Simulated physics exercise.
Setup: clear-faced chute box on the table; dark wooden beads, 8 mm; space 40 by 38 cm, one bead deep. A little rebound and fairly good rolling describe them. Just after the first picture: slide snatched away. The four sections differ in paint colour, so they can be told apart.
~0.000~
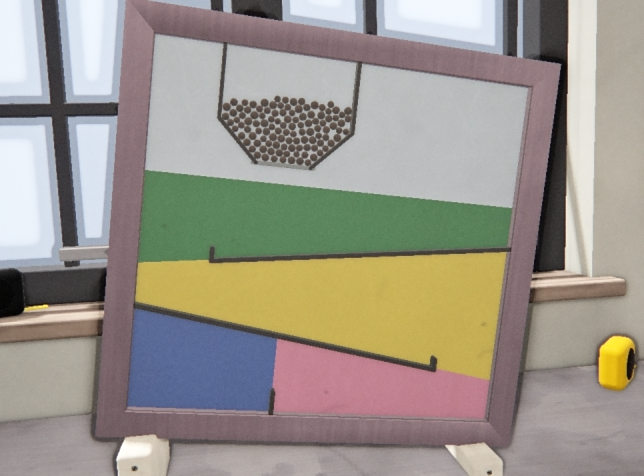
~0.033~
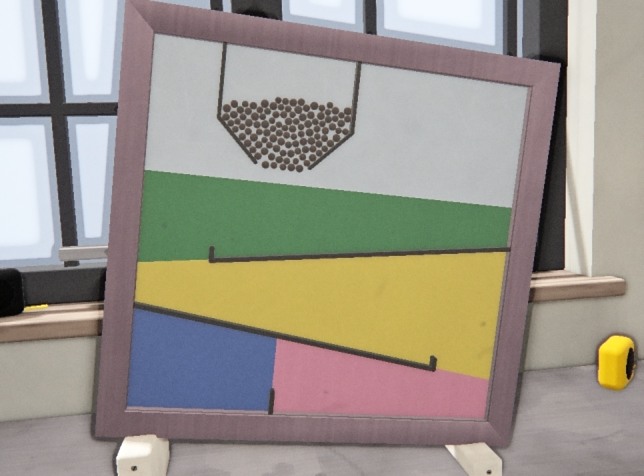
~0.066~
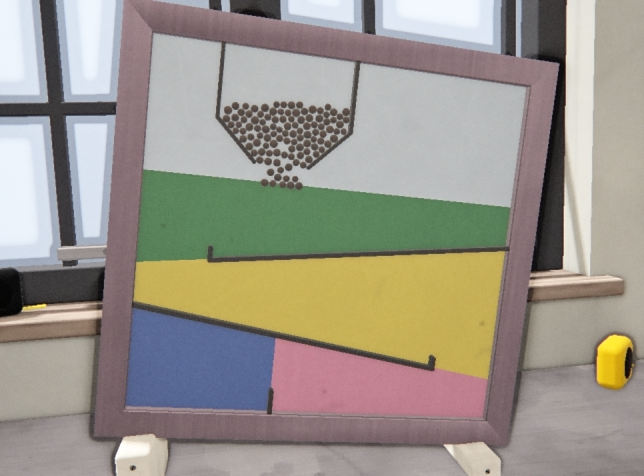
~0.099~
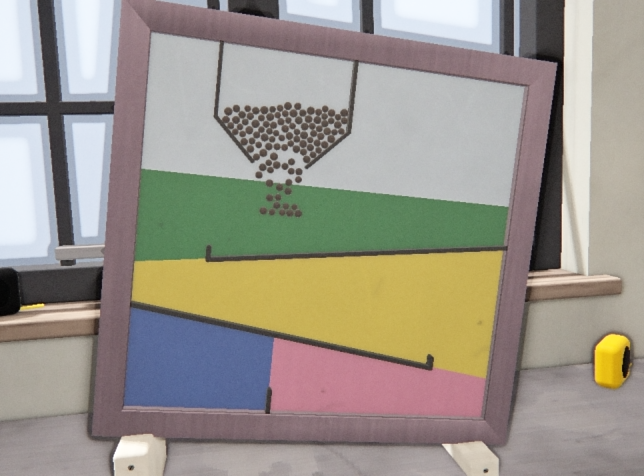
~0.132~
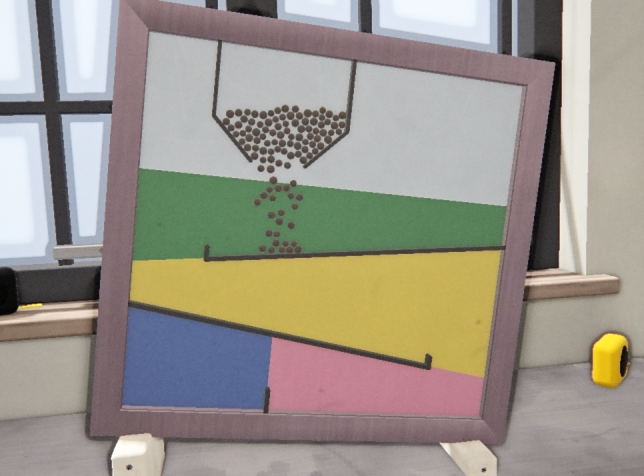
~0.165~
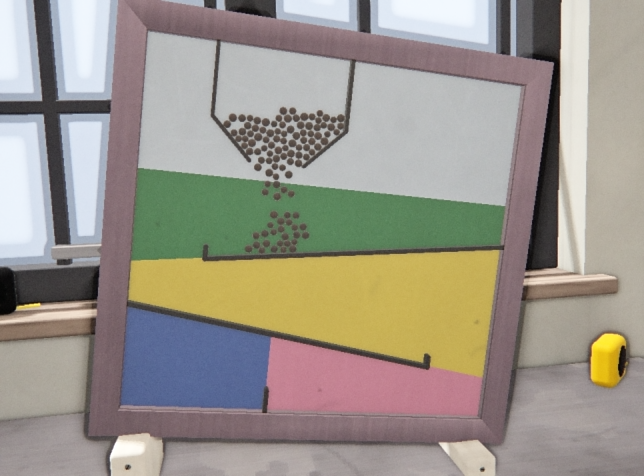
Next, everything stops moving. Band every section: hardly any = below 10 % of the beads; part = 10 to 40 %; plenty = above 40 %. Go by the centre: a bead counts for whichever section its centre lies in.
Pink section = hardly any; blue section = hardly any; green section = plenty; yellow section = hardly any.
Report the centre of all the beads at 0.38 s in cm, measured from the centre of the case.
Some 4 cm left and 2 cm above.
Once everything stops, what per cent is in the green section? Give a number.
Close to 95 per cent of the load rests there.
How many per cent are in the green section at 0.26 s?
Share: Near 55 per cent.
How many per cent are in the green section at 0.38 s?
Close to 85 % of the load.
By 0.26 s, the beads' middle is 4 cm left of and 5 cm above the centre; green 55 %.
By 0.38 s, the beads' middle is 4 cm left of and 2 cm above the centre; green 85 %.
By 0.62 s, the beads' middle is 3 cm left of and level with the centre; green 95 %, yellow 5 %.
Settled by 1.8 s, pink 0 %, blue 0 %, green 95 %, yellow 5 %.
